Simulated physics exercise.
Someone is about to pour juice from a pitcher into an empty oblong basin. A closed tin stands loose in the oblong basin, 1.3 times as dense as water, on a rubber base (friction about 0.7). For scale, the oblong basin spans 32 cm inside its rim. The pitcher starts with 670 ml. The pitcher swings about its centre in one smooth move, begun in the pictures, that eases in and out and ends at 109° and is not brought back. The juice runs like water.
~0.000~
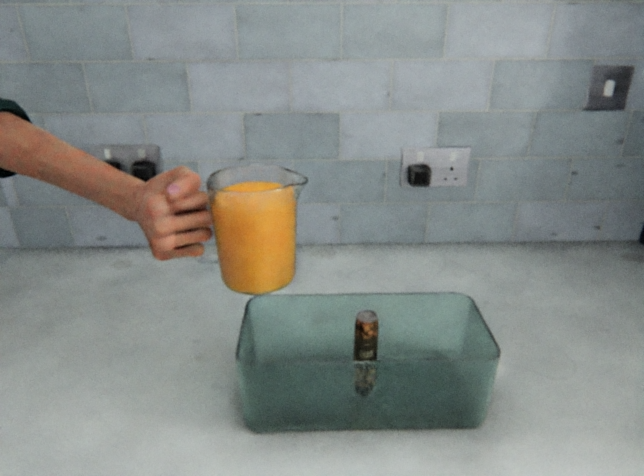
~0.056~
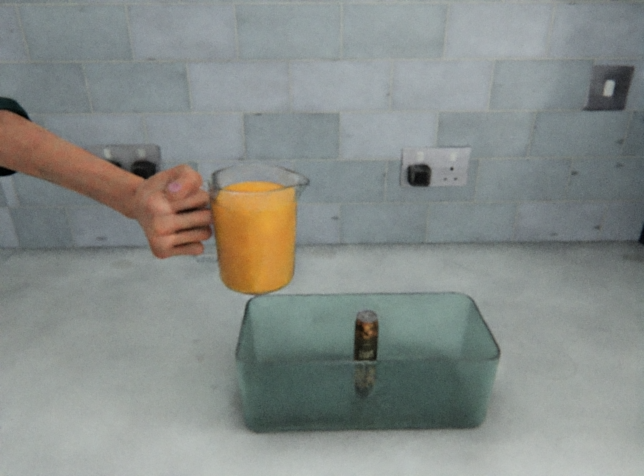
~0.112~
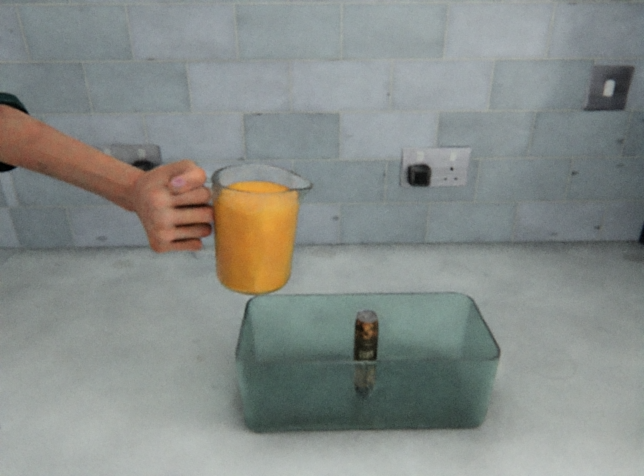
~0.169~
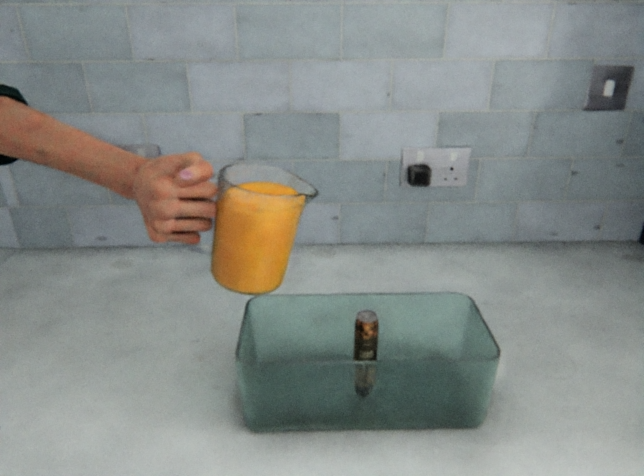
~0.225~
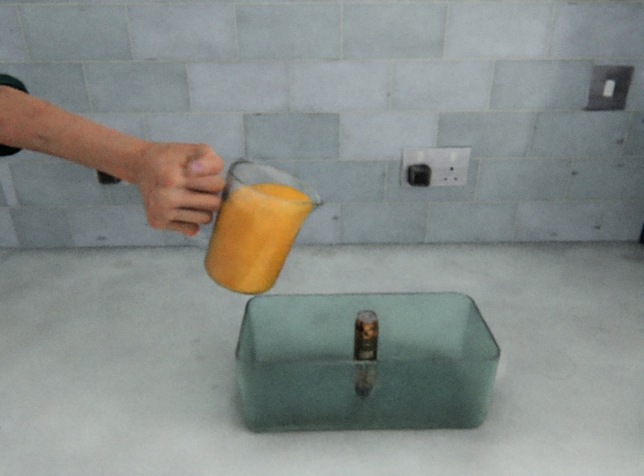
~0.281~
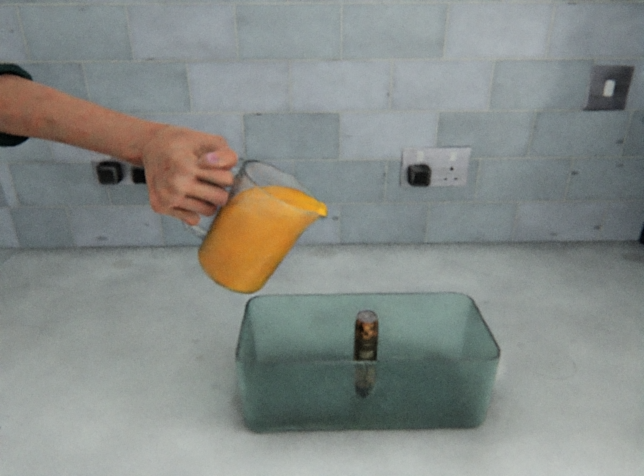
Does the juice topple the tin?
The tin topples.
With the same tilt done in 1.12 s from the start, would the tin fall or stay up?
The tin goes over.
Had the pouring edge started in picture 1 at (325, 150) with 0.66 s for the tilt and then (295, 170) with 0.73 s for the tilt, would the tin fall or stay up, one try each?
First it stays up; then it goes over.
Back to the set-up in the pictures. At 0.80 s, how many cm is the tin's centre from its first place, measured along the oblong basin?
Some 1 cm.
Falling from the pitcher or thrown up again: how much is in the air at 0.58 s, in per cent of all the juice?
Near 24 in a hundred.
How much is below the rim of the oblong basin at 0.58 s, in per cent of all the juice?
Near 12 in a hundred.
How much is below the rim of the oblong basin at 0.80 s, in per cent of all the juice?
About 70 per cent.
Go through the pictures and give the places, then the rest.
In the first picture, tilt 0°; pouring edge (308, 179); surface from (214, 193) to (295, 192); the oblong basin's rim runs from (242, 328) to (485, 324); the tin's top is at (367, 319).
In the second picture, tilt 1°; pouring edge (309, 181); surface from (215, 192) to (296, 193).
In the third picture, tilt 6°; pouring edge (313, 185); surface from (218, 192) to (299, 194).
In the fourth picture, tilt 13°; pouring edge (319, 192); surface from (221, 194) to (305, 197).
In the fifth picture, tilt 21°; pouring edge (324, 202); surface from (221, 207) to (313, 198).
In the sixth picture, tilt 32°; pouring edge (328, 214); surface from (217, 215) to (327, 208).
After 0.58 s the tilt is 93° and 62 per cent is still to pour; the tin stands where it began.
After 0.80 s the tilt is 109° and 15 per cent is still to pour; the tin leans 6°.
After 1.02 s the tilt is 109° and 1 per cent is still to pour; the tin lies on its side.
After 1.27 s the tilt is 109° and 0 per cent is still to pour; the tin lies on its side.
In the end the tin lies on its side.
